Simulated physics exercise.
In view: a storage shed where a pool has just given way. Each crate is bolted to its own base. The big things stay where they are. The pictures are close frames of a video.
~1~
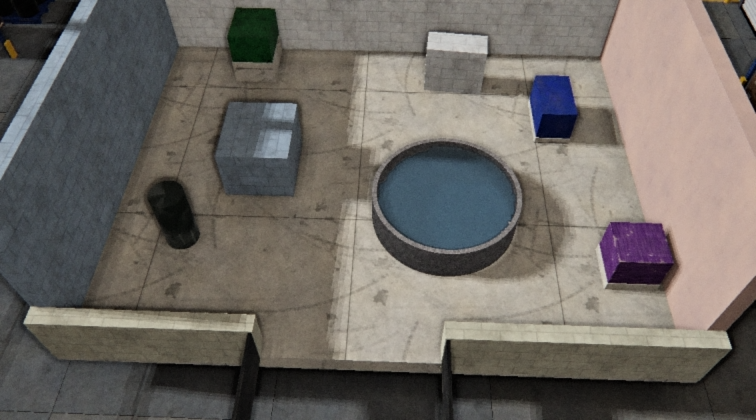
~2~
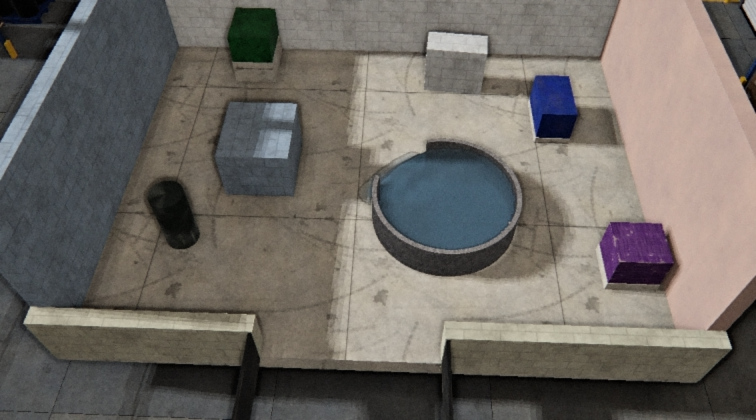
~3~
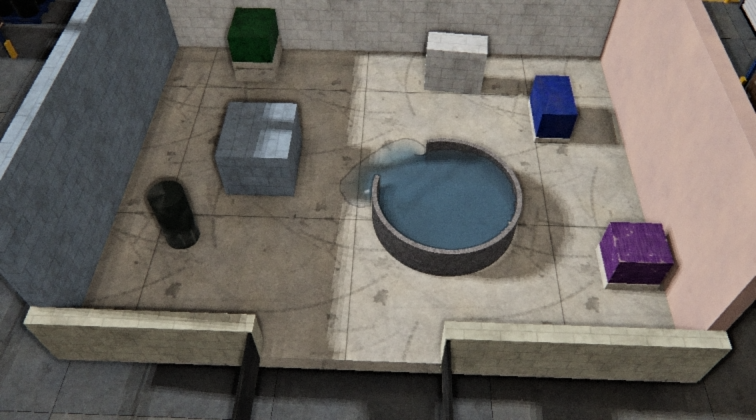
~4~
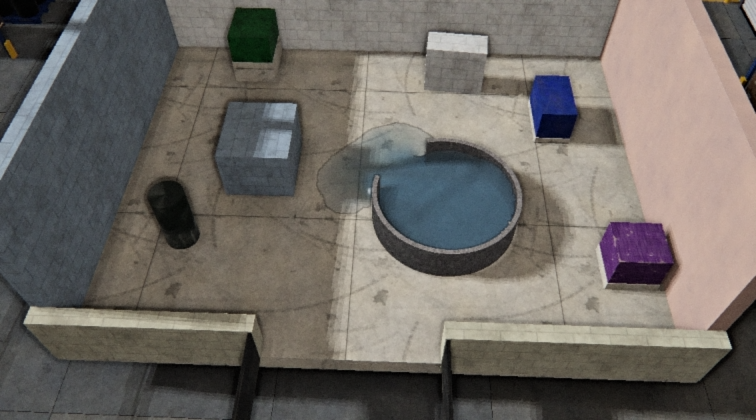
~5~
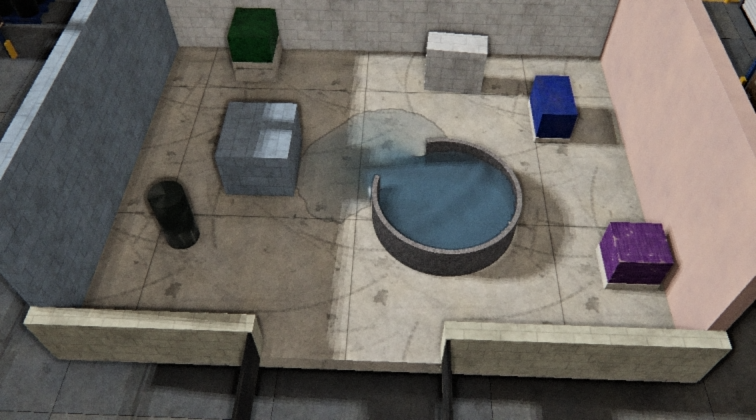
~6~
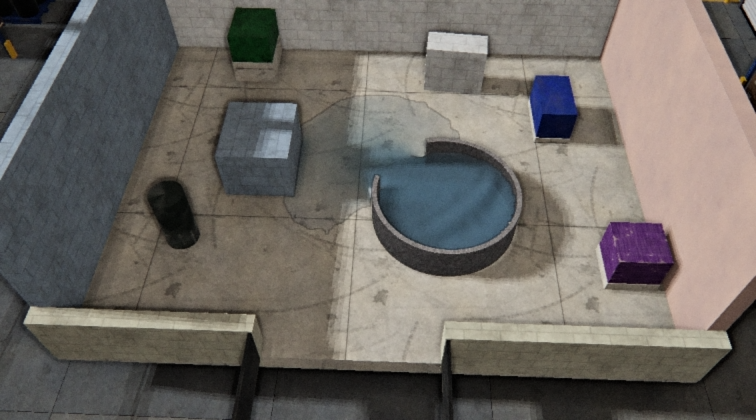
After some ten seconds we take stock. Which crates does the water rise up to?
One by one: The green crate escapes dry; the purple crate escapes dry; the blue crate escapes dry.
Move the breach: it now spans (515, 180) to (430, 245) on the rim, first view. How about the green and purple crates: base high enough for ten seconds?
Then: The green one keeps dry; the purple one takes water.
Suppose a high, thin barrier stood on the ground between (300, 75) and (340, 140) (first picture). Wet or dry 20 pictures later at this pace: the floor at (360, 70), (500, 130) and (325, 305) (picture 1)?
In that order: Covered, clear, covered.
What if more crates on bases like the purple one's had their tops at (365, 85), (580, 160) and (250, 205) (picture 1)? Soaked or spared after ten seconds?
In turn: Takes water, stays dry, keeps dry.
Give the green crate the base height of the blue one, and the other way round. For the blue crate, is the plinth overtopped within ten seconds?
Then: The blue one keeps dry.
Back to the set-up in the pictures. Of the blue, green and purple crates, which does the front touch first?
I say the one in green.
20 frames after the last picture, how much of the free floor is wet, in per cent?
Roughly 35 per cent.
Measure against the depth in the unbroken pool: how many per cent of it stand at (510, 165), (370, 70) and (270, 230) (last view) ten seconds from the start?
In turn 4, 10 and 4 in a hundred.
A moment on, water covers 20 % of the floor; the green crate water round its plinth, the purple crate not reached, the blue crate not reached.
Next, water covers 25 % of the floor; the green crate water round its plinth, the purple crate not reached, the blue crate not reached.
Then, water covers 35 % of the floor; the green crate water round its plinth, the purple crate not reached, the blue crate not reached.
Later, water covers 60 % of the floor; the green crate water round its plinth, the purple crate not reached, the blue crate water round its plinth.
In the end, water covers 80 % of the floor; the green crate stayed above the water, the purple crate stayed above the water, the blue crate stayed above the water.
